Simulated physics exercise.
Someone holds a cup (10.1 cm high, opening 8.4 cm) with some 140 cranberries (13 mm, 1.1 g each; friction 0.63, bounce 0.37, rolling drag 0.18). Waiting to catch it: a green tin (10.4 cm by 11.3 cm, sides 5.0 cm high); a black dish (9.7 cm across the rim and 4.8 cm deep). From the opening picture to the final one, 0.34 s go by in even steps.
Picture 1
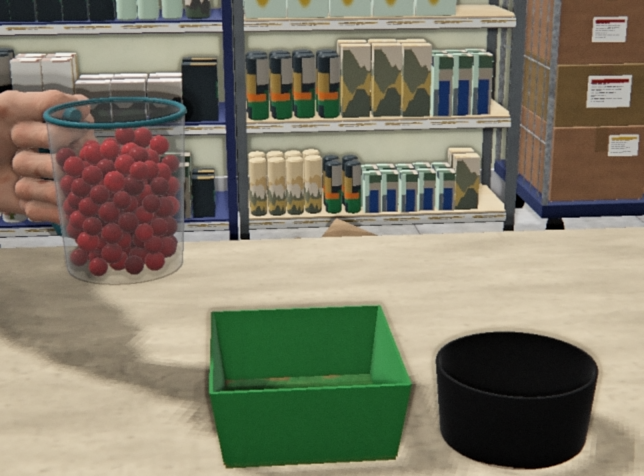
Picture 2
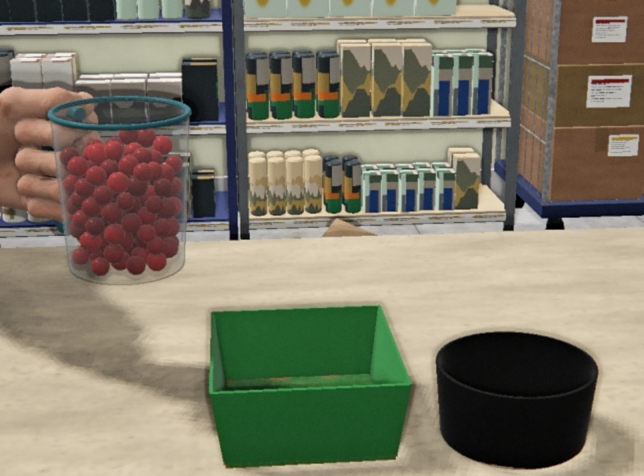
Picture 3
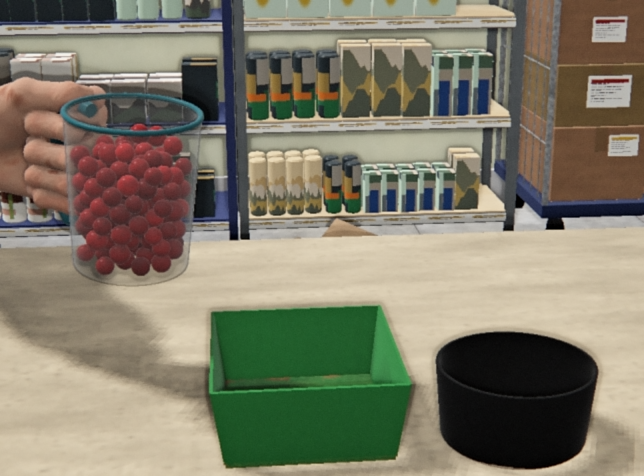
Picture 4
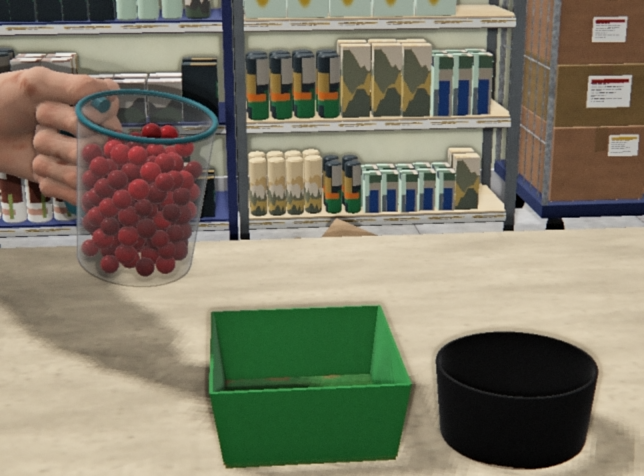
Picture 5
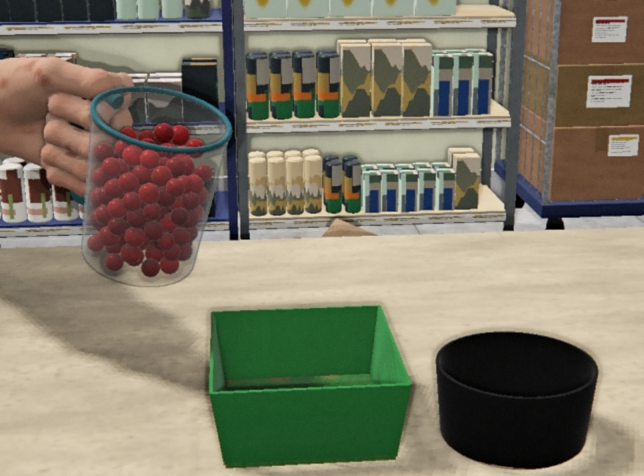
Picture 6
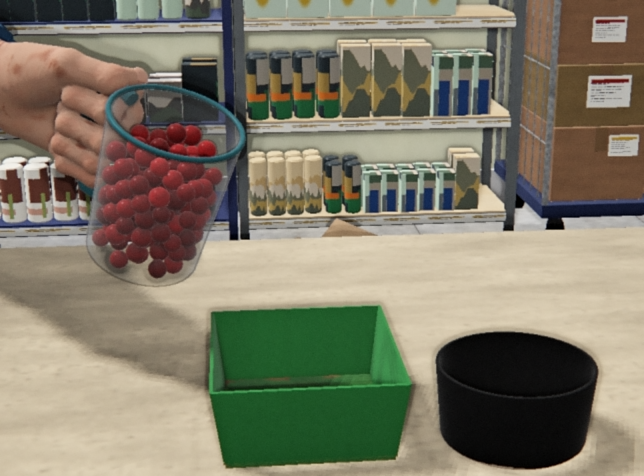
To begin with, a hand at the left holds a clear cup of red cranberries almost upright above a table, with a green tin and a black dish standing below. The hand then shifts the cup slightly right and gradually tilts it rightward, the berries shifting inside while the containers stay still.
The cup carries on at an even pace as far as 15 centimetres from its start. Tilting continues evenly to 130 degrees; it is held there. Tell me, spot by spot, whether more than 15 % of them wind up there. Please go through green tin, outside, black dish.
Green tin: They do; outside everything: They do; black dish: They do not.
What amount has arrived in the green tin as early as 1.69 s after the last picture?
Some 55 in a hundred at that moment.
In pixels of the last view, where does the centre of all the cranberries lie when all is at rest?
Roughly at pixel (375, 400).
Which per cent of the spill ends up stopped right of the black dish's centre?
20%, roughly.
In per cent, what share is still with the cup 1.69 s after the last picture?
Around 0 percent remains.
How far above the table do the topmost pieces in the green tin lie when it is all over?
Roughly 4.5 cm.
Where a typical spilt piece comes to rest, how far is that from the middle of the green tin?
Distance from centre: About 10 cm.
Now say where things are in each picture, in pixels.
Cup at (118, 151); tilt 0 degrees; moved 0.0 cm; lip at (160, 121); top of the load at (92, 149); green tin at (303, 345); black dish at (516, 362), in the first frame.
Cup at (122, 153); tilt 2 degrees; moved 0.2 cm; lip at (165, 123); top of the load at (95, 148), in the second frame.
Cup at (133, 158); tilt 6 degrees; moved 0.7 cm; low side front right; lip at (179, 130); top of the load at (173, 146), in the third frame.
Cup at (143, 164); tilt 12 degrees; moved 1.3 cm; low side front right; lip at (194, 139); top of the load at (184, 147), in the fourth frame.
Cup at (153, 170); tilt 18 degrees; moved 1.9 cm; low side front right; lip at (208, 148); top of the load at (164, 146), in the fifth frame.
Cup at (162, 176); tilt 24 degrees; moved 2.4 cm; low side front right; lip at (221, 158); top of the load at (175, 144); green tin at (303, 345); black dish at (516, 362), in the sixth frame.
Then, 0.51 s after the last picture, tilt 67 degrees; cup 100 %; middle of all pieces near (220, 193).
Then, 0.93 s after the last picture, tilt 102 degrees; cup 100 %; middle of all pieces near (275, 195).
Then, 1.32 s after the last picture, tilt 130 degrees; cup 25 %, green tin 50 %, outside 15 %, in the air 10 %; middle of all pieces near (369, 337).
Then, 1.69 s after the last picture, tilt 130 degrees; black dish 5 %, green tin 55 %, outside 40 %; middle of all pieces near (390, 394).
In the end, cup 0 %, black dish 5 %, green tin 55 %, outside 40 %.
